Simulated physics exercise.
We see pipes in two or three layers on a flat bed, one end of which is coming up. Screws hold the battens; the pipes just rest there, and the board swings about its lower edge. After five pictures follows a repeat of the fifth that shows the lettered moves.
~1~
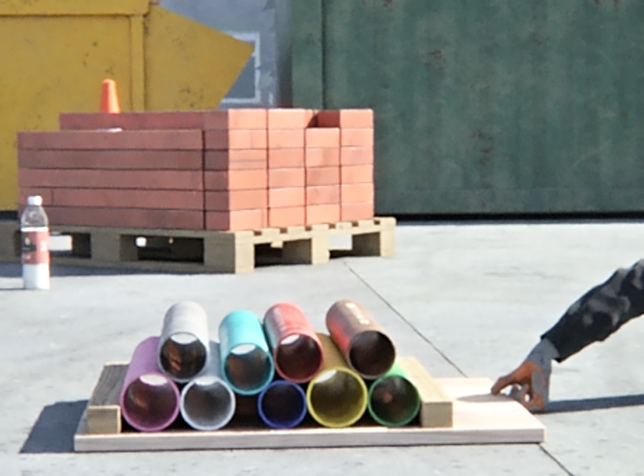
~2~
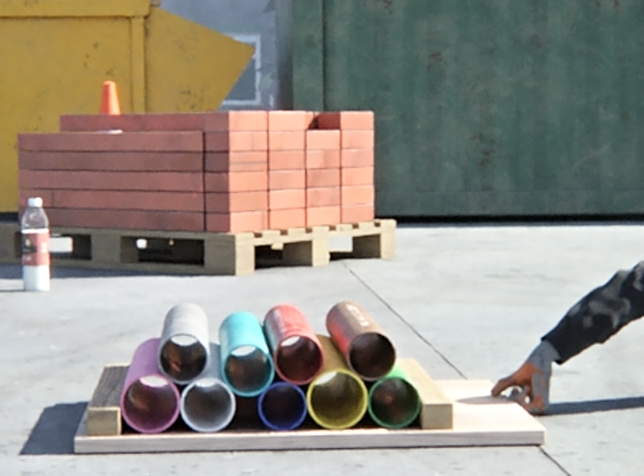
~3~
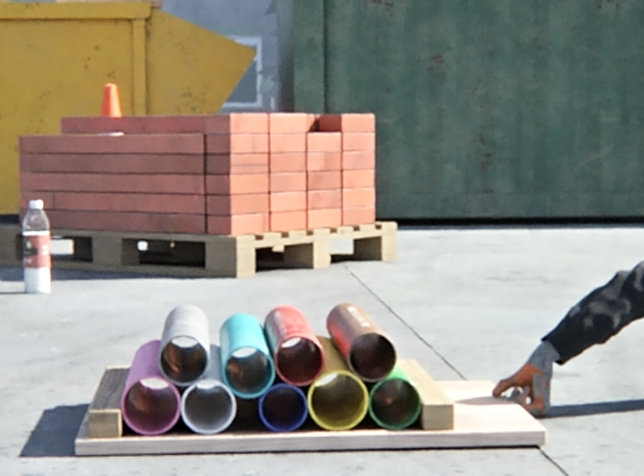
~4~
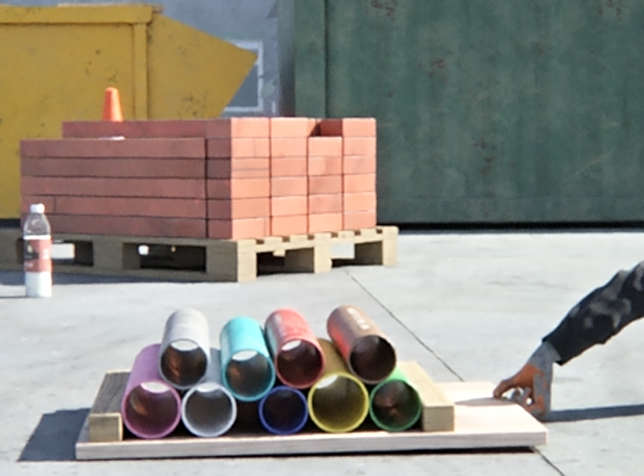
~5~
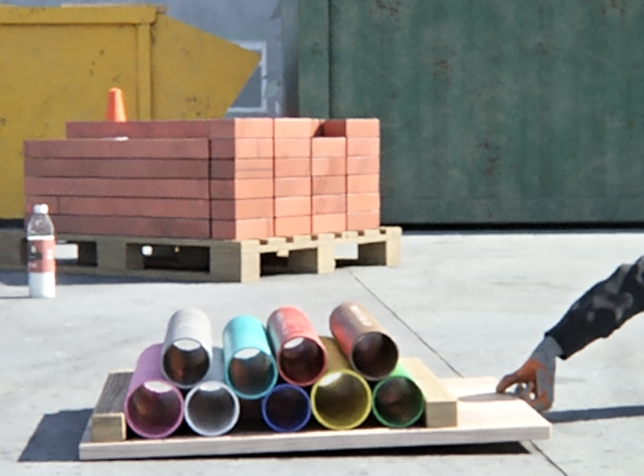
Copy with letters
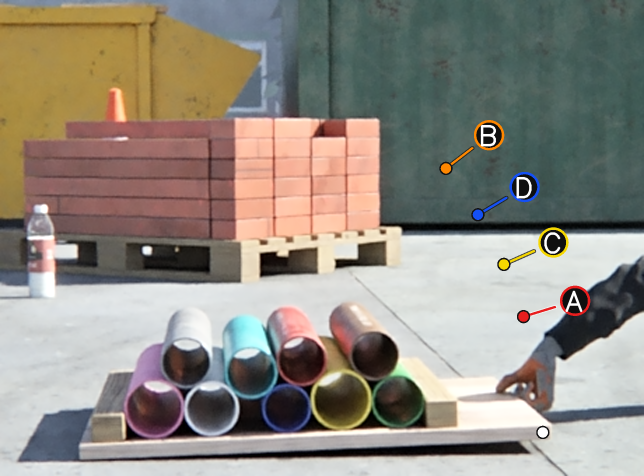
Colourful pipes lying stacked between battens on a wooden board, barely moving as a hand at right grips the board's end.
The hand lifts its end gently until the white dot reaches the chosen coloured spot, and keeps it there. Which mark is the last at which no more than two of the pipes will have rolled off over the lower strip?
At most to A.
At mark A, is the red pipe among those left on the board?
The red pipe: Yes.
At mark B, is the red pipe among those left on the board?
The red pipe: No.
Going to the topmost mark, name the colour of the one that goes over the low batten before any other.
First is the grey one.
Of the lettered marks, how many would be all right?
The number is one.
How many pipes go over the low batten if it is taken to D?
With D, three.
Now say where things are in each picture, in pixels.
In the first frame, blue pipe (283, 404); yellow pipe (337, 397); green pipe (394, 400).
In the second frame, green pipe (394, 402); turquoise pipe (248, 369).
In the third frame, board (303, 402); green pipe (395, 403); brown pipe (372, 357); pink pipe (151, 405).
In the fourth frame, board (304, 405); pink pipe (151, 409); white pipe (209, 410).
In the fifth frame, board (307, 402); pink pipe (154, 408); white pipe (212, 409).
On the marked copy, A at (524, 317); B at (446, 168); C at (504, 264); D at (478, 215); the white dot at (543, 432).
With A. Early on, board at 13°.
Further on, board at 16°.
At the end, board at 16°, none over the low batten.
As for the rest, B three over the low batten (turquoise, red, grey); C three over the low batten (turquoise, red, grey); D three over the low batten (turquoise, red, grey).
